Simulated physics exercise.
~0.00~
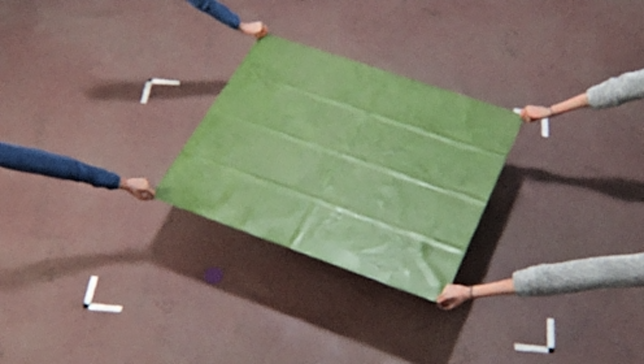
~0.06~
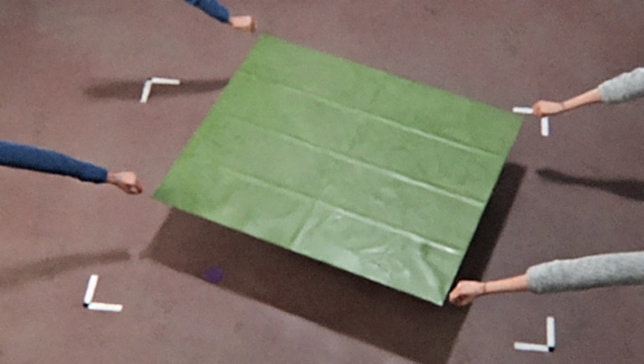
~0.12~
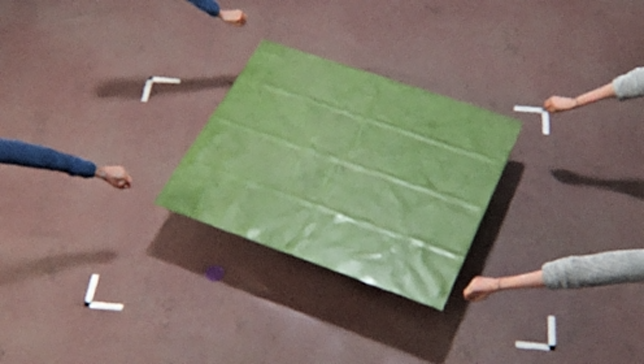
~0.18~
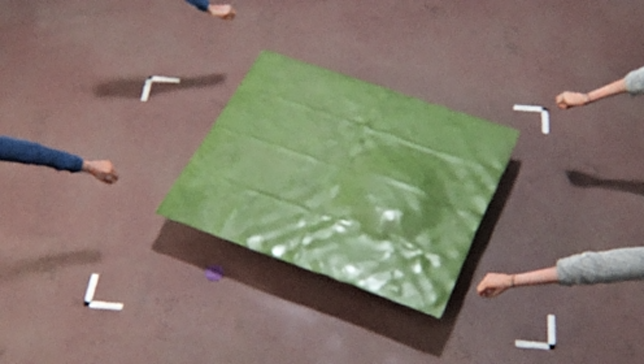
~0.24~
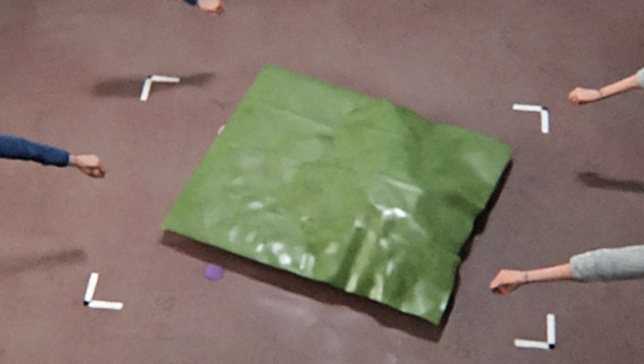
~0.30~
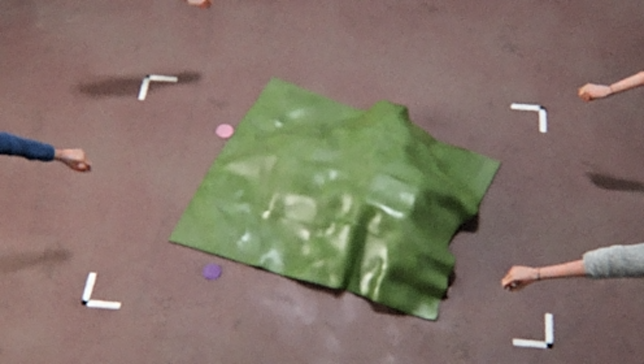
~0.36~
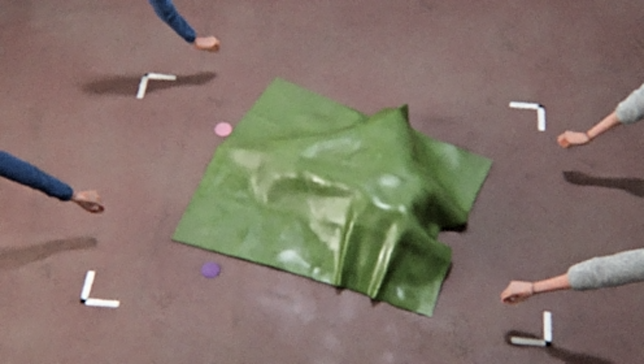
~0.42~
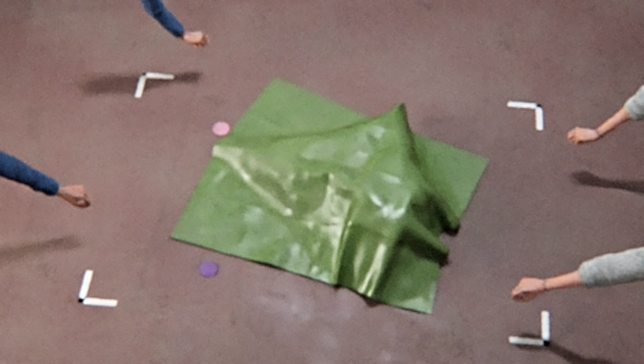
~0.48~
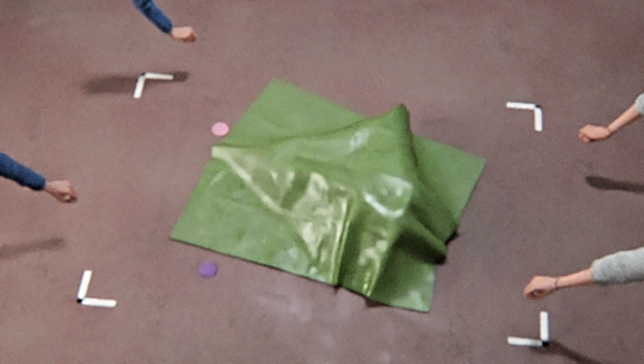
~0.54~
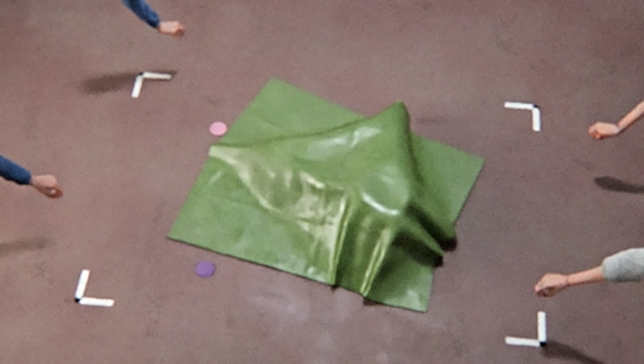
On a dull brownish floor marked with white corner brackets, four hands, two in blue sleeves at the left and two in grey at the right, hold a green tarp flat by its corners. They let go and draw back as the sheet sinks, still nearly level, with creases rippling across it. It then drapes over hidden shapes, rising into a pointed peak toward the right while folds gather below. A pink disc comes into view beside its left edge, near a purple one. Finally the tarp lies tented and still, both discs uncovered, as the hands hover apart.
